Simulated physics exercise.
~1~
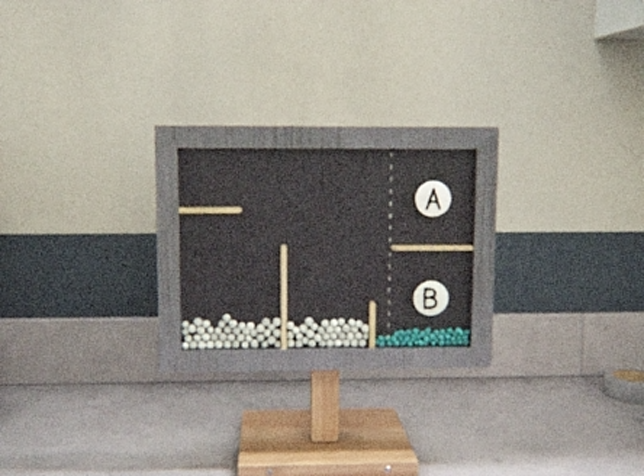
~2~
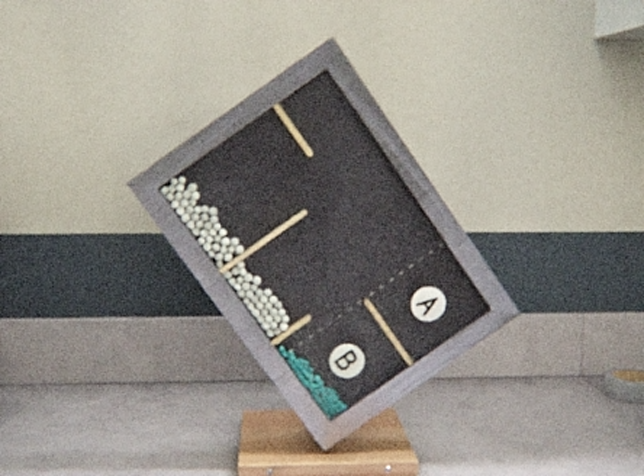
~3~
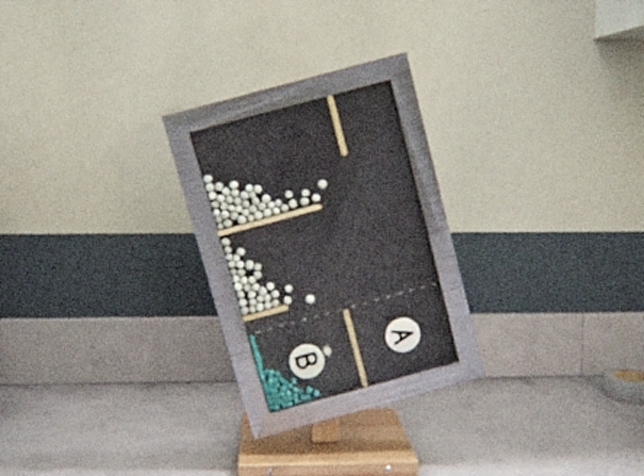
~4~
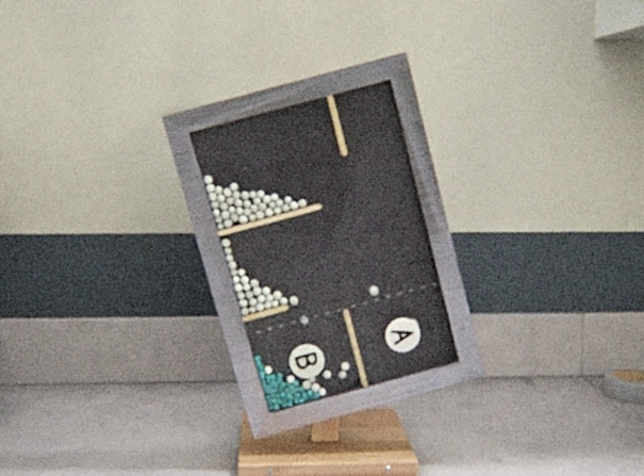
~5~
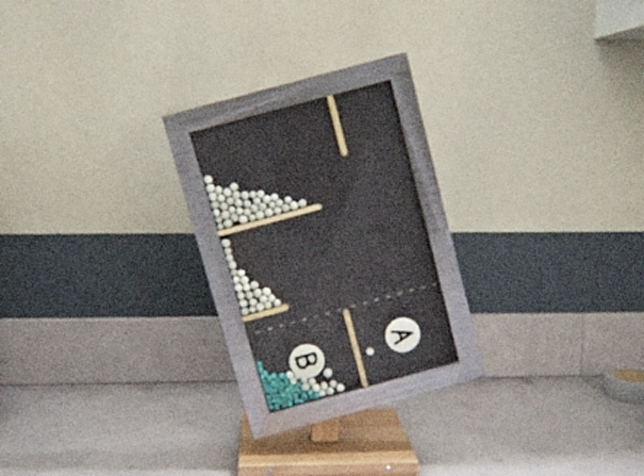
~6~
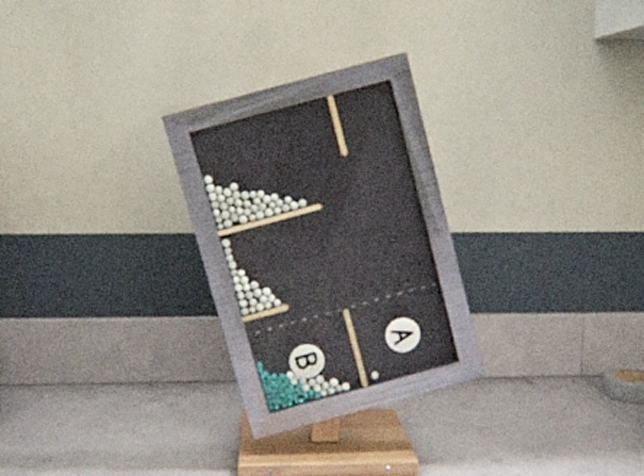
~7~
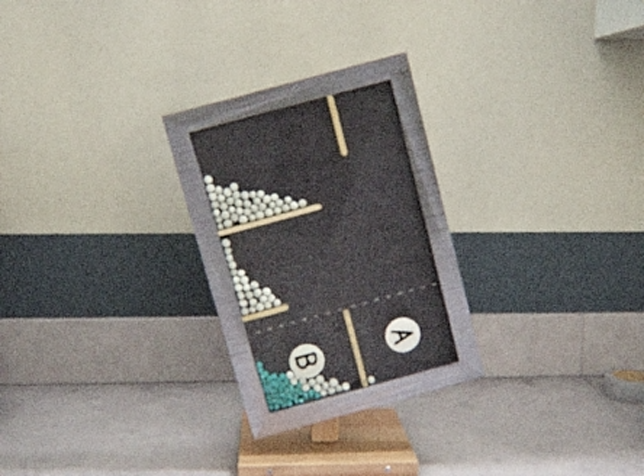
The clip opens on an upright framed case with a dark interior, mounted on a wooden stand, with white beads along its floor and smaller turquoise ones in the lower right pocket, marked B. The case turns clockwise, well past halfway to standing on its end, and the beads begin to shift. It tips a little further and stops, steeply tilted. White beads slide off the pale ledges, several dropping into pocket B and one into pocket A. Finally everything rests, with white beads heaped on two ledges, turquoise and white ones mixed in B, and A nearly empty.
